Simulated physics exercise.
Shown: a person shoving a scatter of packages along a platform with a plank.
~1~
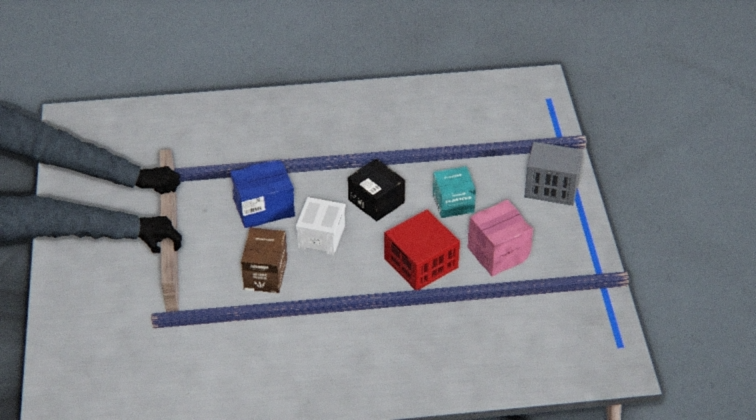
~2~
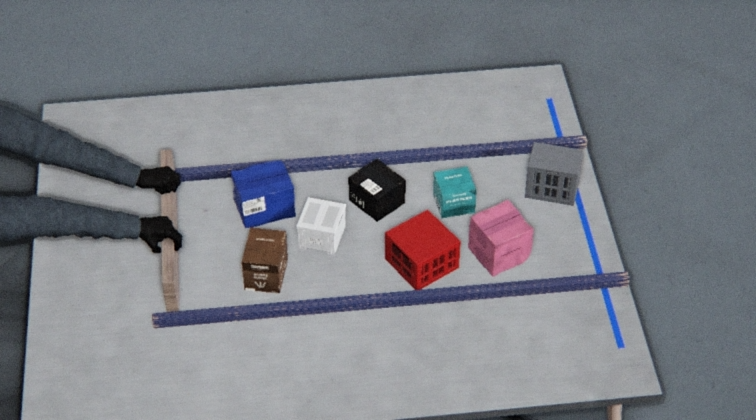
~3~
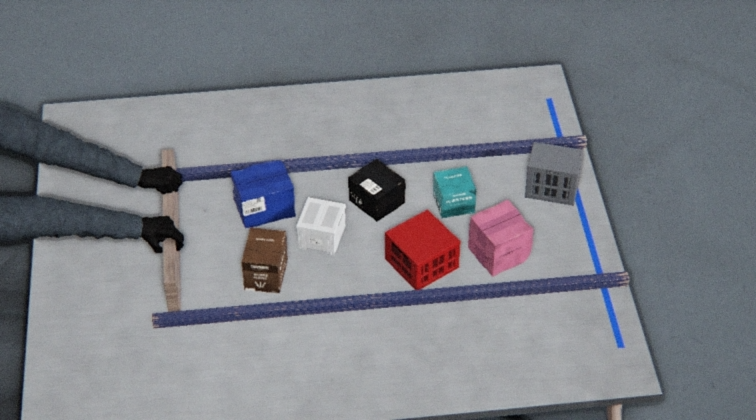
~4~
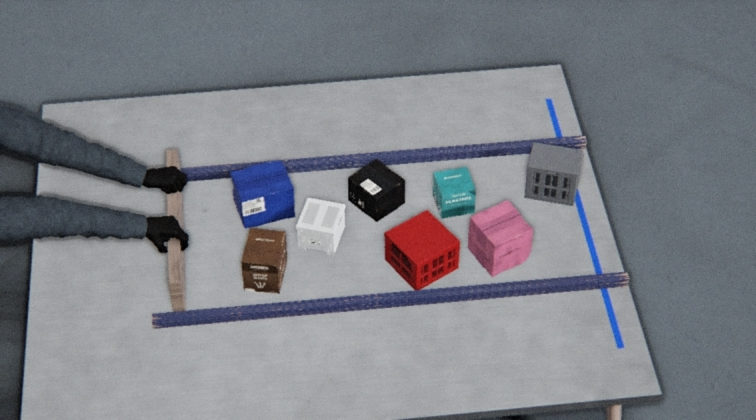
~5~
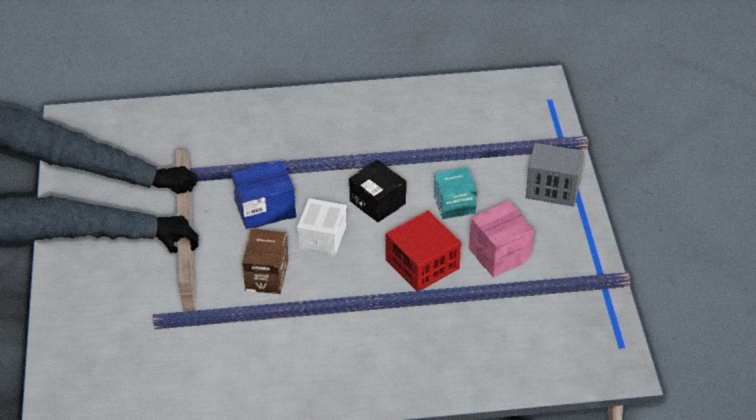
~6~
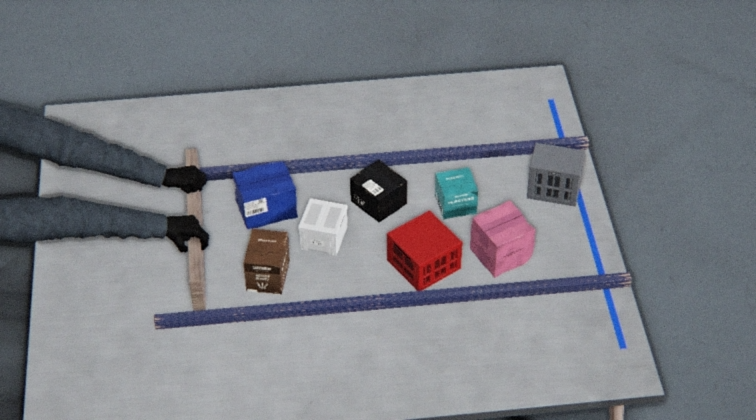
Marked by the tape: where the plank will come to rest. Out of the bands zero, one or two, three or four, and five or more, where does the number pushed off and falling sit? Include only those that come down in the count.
It ends with four plus at least one more down.
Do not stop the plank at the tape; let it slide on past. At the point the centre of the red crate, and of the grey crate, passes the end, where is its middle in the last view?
I'd put it close to (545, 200), and close to (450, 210) for the other one.
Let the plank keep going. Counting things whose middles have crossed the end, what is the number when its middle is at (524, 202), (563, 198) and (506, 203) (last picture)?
Over the end: 3, 6, 3.
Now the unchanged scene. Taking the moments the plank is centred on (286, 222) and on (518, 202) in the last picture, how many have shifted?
Respectively 3 and 8.
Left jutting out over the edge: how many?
The number overhanging is 1.
Soon after, none off yet; grey crate at rest near (556, 175); pink box at rest near (502, 239); turquoise box at rest near (456, 193).
Then, none off yet; grey crate moved about its own width near (602, 162); pink box moved about its own width near (577, 239); turquoise box moved well along near (569, 186).
By the end, the number that fall off is five or more; fallen, blue parcel, white tote, black parcel, red crate, turquoise box, pink box and grey crate.
